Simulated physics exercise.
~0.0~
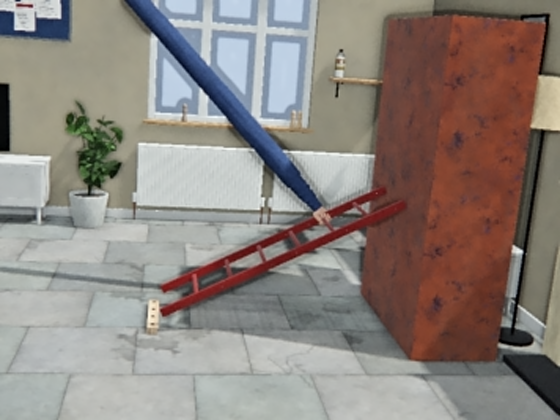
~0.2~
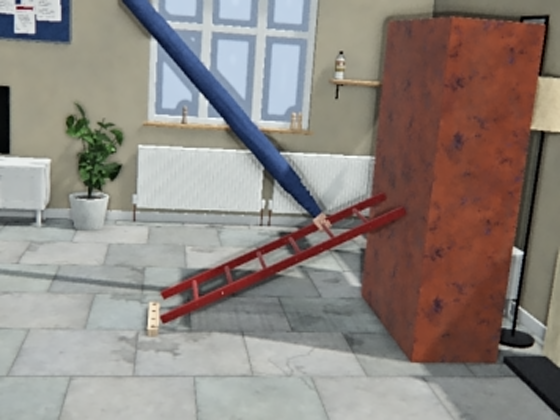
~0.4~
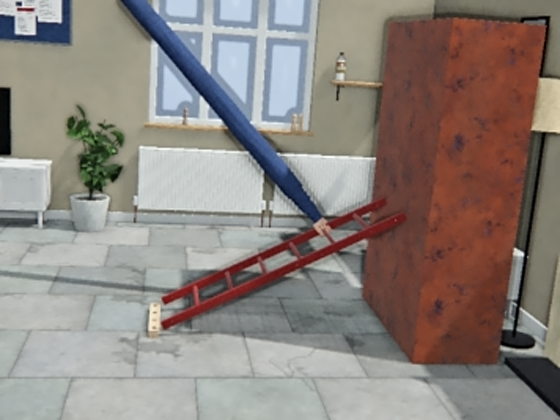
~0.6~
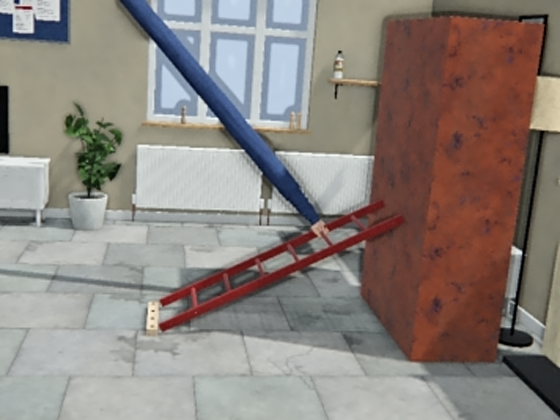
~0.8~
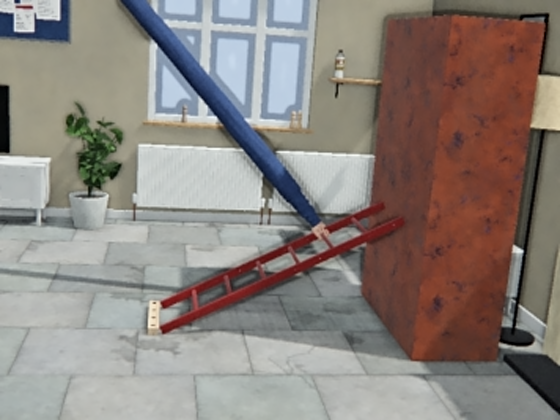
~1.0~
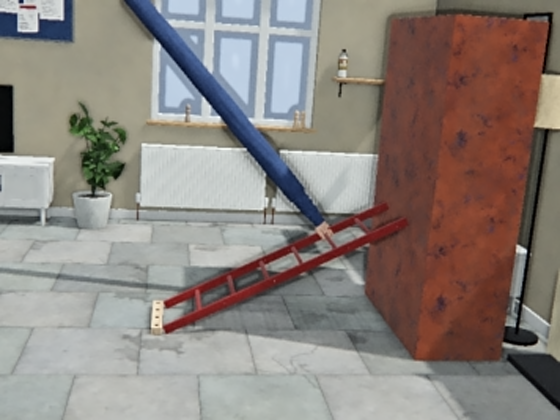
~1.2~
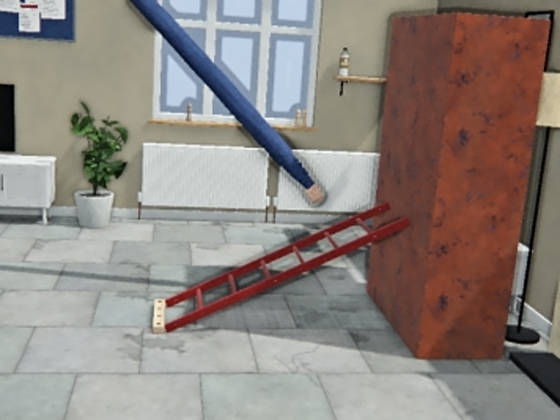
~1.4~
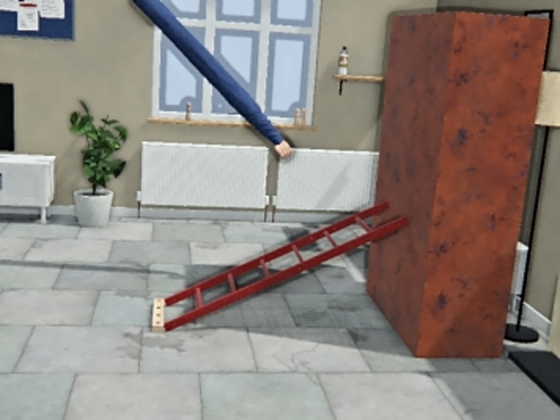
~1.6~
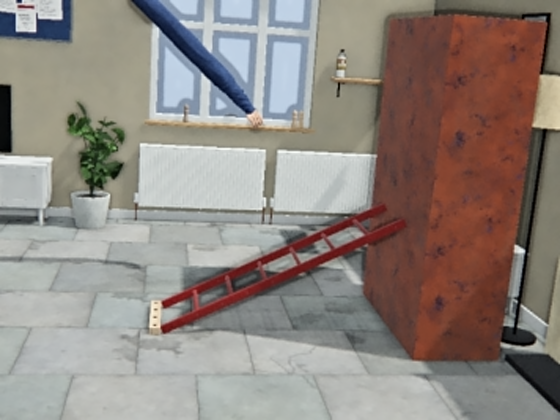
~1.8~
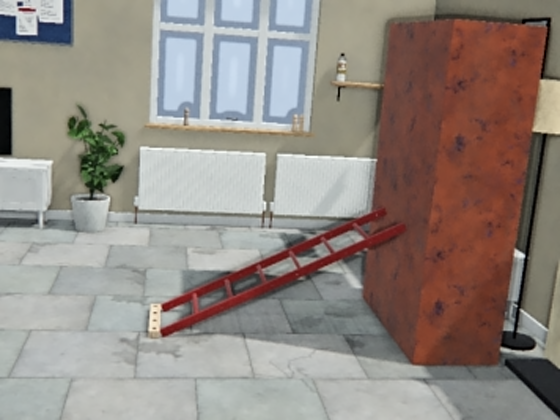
In a grey-tiled room with a window and white radiators along the back wall, a slightly swaying camera looks across the floor from the front. A red ladder slants low from a pale batten on the floor at left up to a tall, mottled rust-red cupboard at right, with a potted plant behind. A blue-sleeved arm reaches down from the upper left, its hand at the ladder's upper part, and the ladder shifts down slightly. The hand then lets go and draws back up and out of view. The ladder stays leaning against the cupboard, its foot at the batten.
